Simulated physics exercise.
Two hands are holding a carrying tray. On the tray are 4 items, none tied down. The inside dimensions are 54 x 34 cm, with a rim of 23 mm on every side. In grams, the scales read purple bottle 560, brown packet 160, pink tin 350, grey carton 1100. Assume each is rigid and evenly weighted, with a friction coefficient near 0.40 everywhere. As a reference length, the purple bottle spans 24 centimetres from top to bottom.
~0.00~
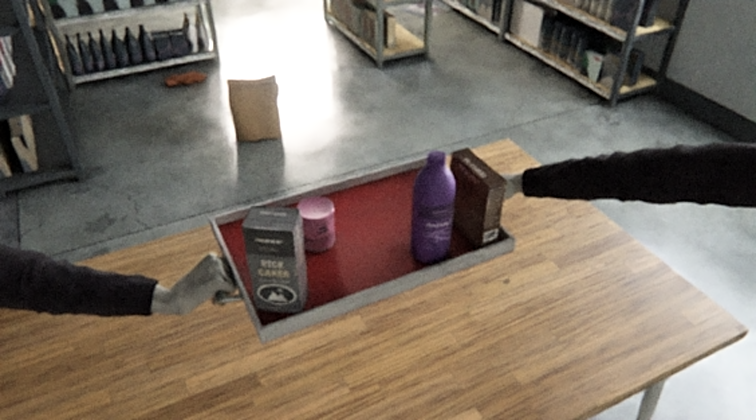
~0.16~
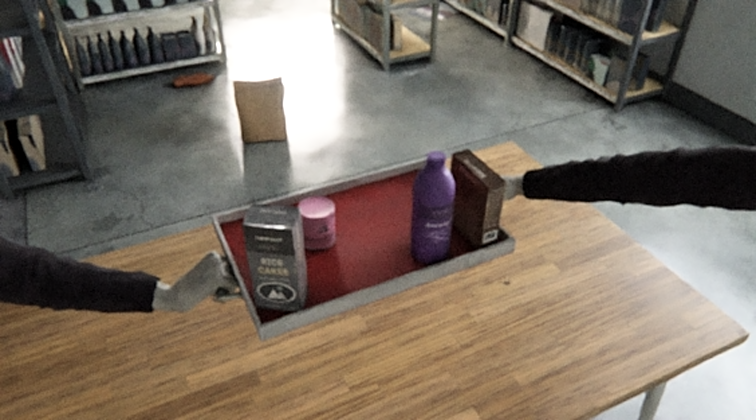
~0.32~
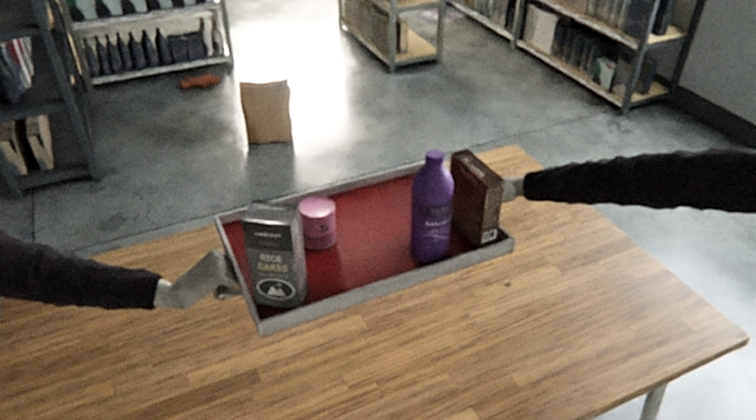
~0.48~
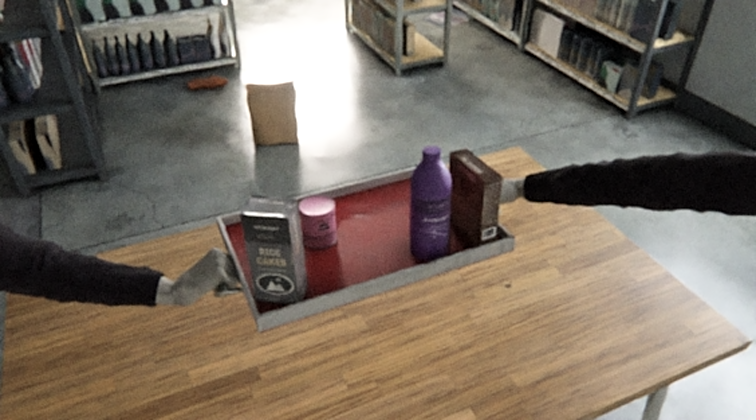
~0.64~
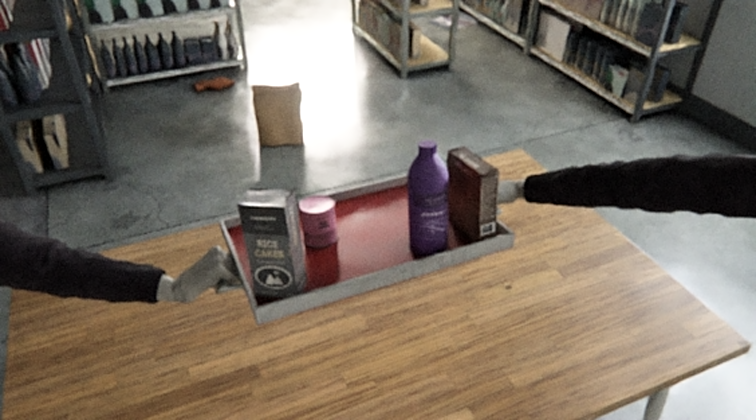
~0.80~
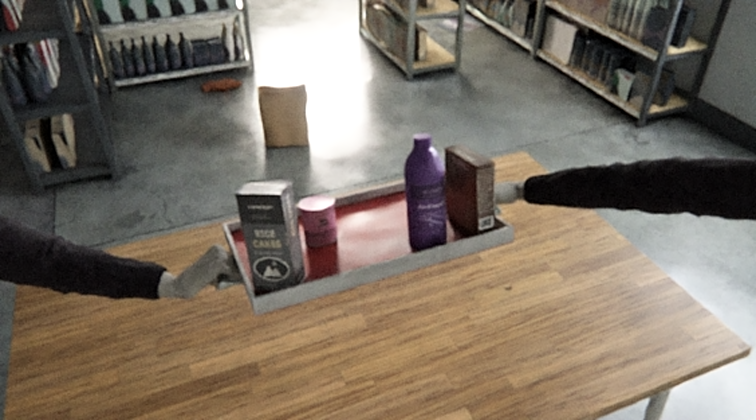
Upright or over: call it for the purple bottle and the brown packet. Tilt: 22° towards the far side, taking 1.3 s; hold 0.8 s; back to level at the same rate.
Purple bottle: Over; brown packet: Upright.
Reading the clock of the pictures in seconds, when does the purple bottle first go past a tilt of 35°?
Answer: About 1.7 s.
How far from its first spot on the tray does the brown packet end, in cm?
It ends up around 6 cm from its start.
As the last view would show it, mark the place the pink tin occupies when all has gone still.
In the last picture it sits around (324, 190).
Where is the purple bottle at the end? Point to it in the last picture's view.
At about (393, 188).
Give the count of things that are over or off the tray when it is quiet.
The answer is 2.
By 1.70 s, tray tilted 22°, far edge down; purple bottle rocked 39° off its seat near (404, 175); grey carton rocked 70° off its seat; pink tin 3 cm from its spot.
By 1.90 s, tray tilted 22°, far edge down; purple bottle on its side near (391, 197); brown packet 2 cm from its spot near (461, 182); grey carton on its side.
When it is over (4.0 s), lying over on the tray, purple bottle and grey carton; not toppled but over 5 cm from the start, brown packet and pink tin. In the last view, purple bottle near (393, 188), brown packet near (460, 189).
